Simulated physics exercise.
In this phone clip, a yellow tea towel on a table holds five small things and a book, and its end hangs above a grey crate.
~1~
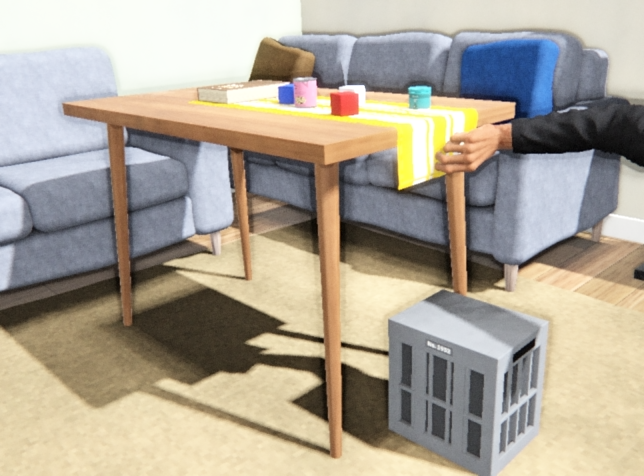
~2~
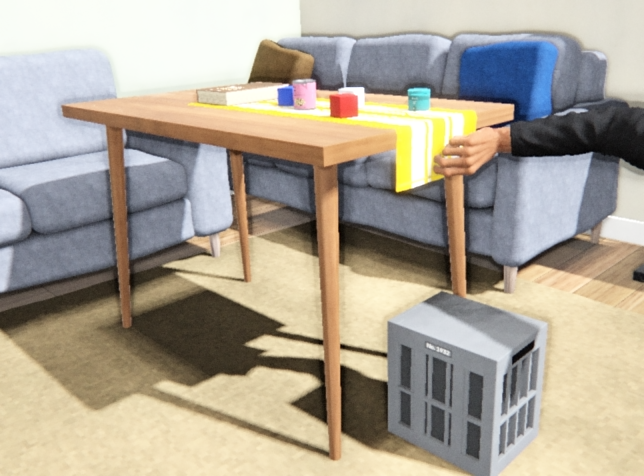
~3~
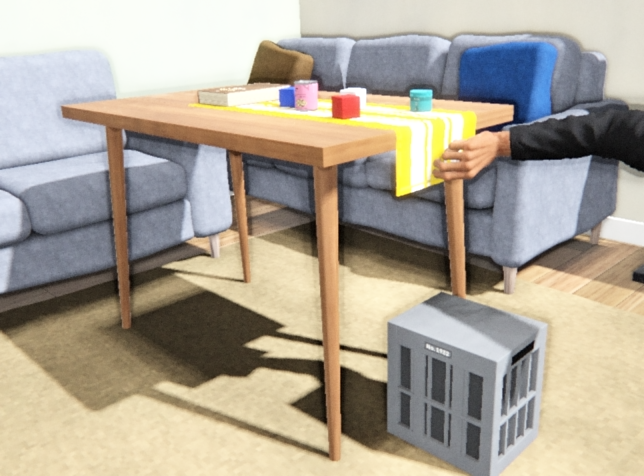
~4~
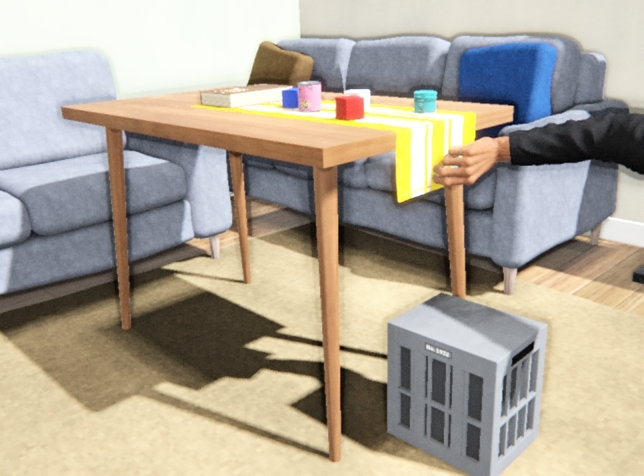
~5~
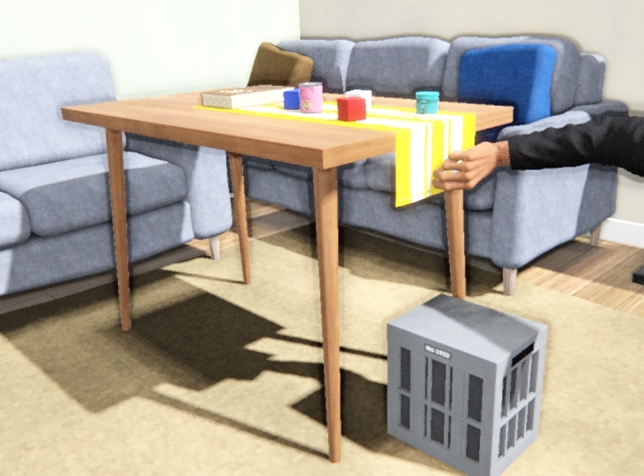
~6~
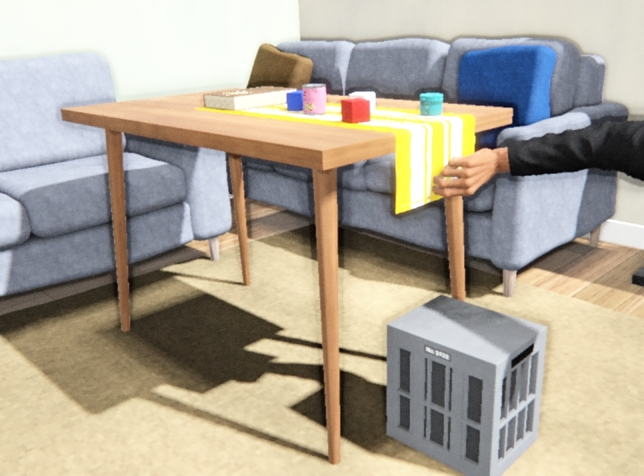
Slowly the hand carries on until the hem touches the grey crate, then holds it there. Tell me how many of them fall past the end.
The number is three.
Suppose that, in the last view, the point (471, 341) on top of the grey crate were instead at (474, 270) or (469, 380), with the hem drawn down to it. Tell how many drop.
For the first height 1, for the second 4.
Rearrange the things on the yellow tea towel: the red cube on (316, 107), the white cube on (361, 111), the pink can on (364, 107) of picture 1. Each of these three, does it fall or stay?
Result - red cube retained; white cube lost; pink can lost.
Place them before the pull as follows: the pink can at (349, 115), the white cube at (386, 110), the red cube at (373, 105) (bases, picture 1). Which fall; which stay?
Each in turn: The pink can goes down, the white cube goes down, the red cube goes down.
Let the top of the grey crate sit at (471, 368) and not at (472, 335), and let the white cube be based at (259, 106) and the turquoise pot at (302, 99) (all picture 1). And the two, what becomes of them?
The white cube stays put, the turquoise pot stays put.
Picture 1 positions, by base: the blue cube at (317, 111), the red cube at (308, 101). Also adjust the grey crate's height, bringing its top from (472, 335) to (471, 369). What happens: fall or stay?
The blue cube is lost; the red cube stays put.
Early on, hem near (437, 275); turquoise pot and red cube gone.
Midway, hem on the crate; turquoise pot, red cube and white cube gone.
Finally, hem on the crate; turquoise pot, red cube and white cube gone. The answer is three.
